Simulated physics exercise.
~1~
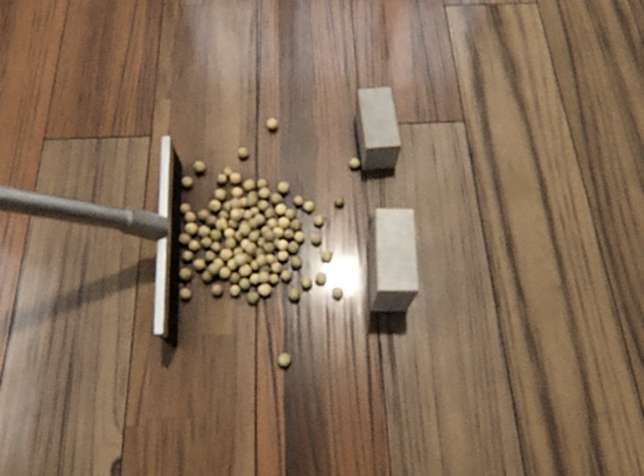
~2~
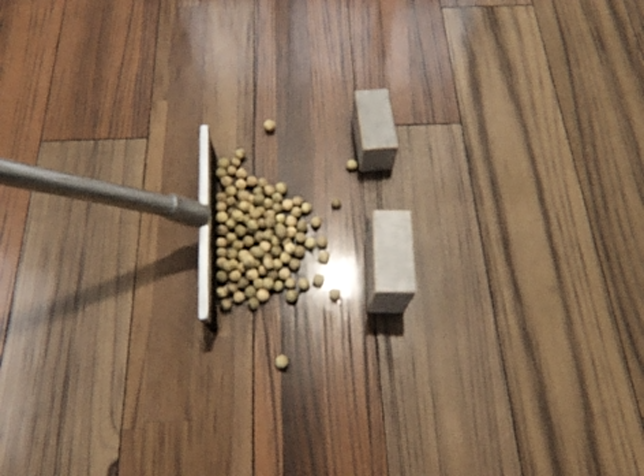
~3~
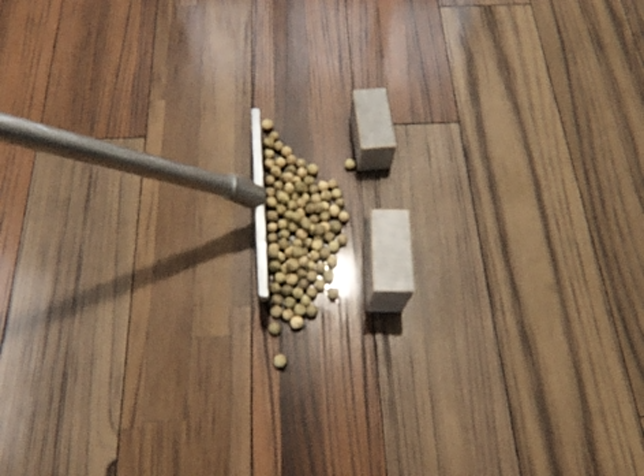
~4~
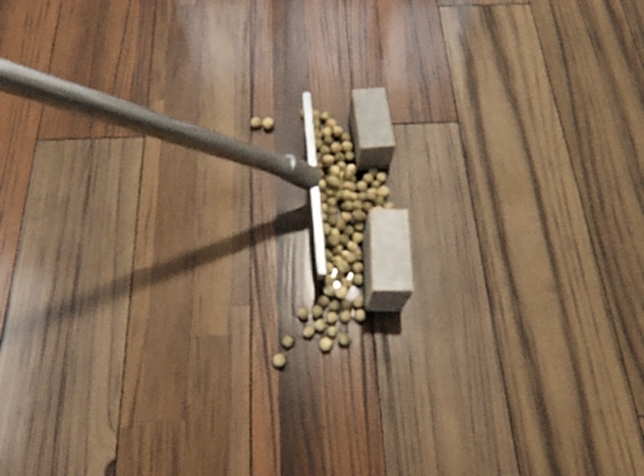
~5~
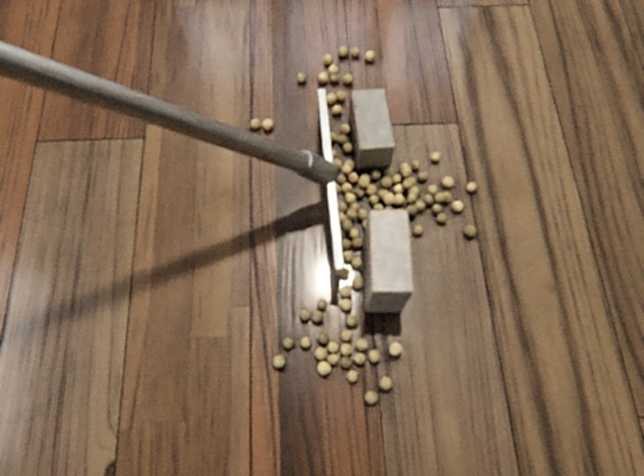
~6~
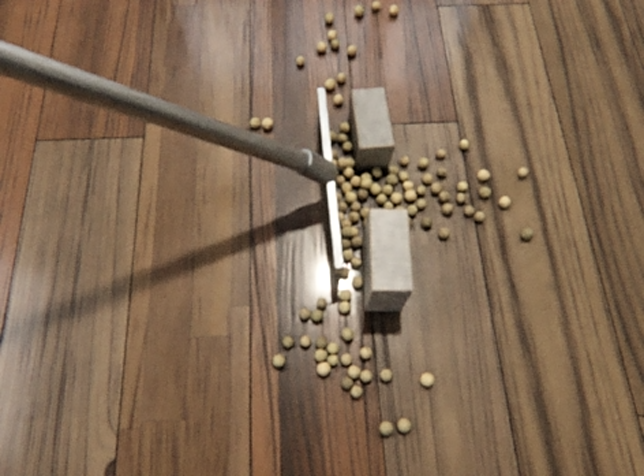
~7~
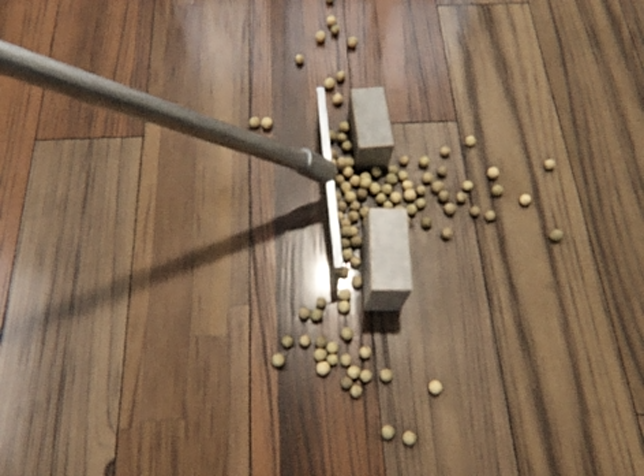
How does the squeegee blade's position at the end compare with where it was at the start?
At the start the blade is over on the left, behind the pile of nuts and well away from the blocks. At the end it is farther right and somewhat higher in view, close to the left sides of the two blocks.
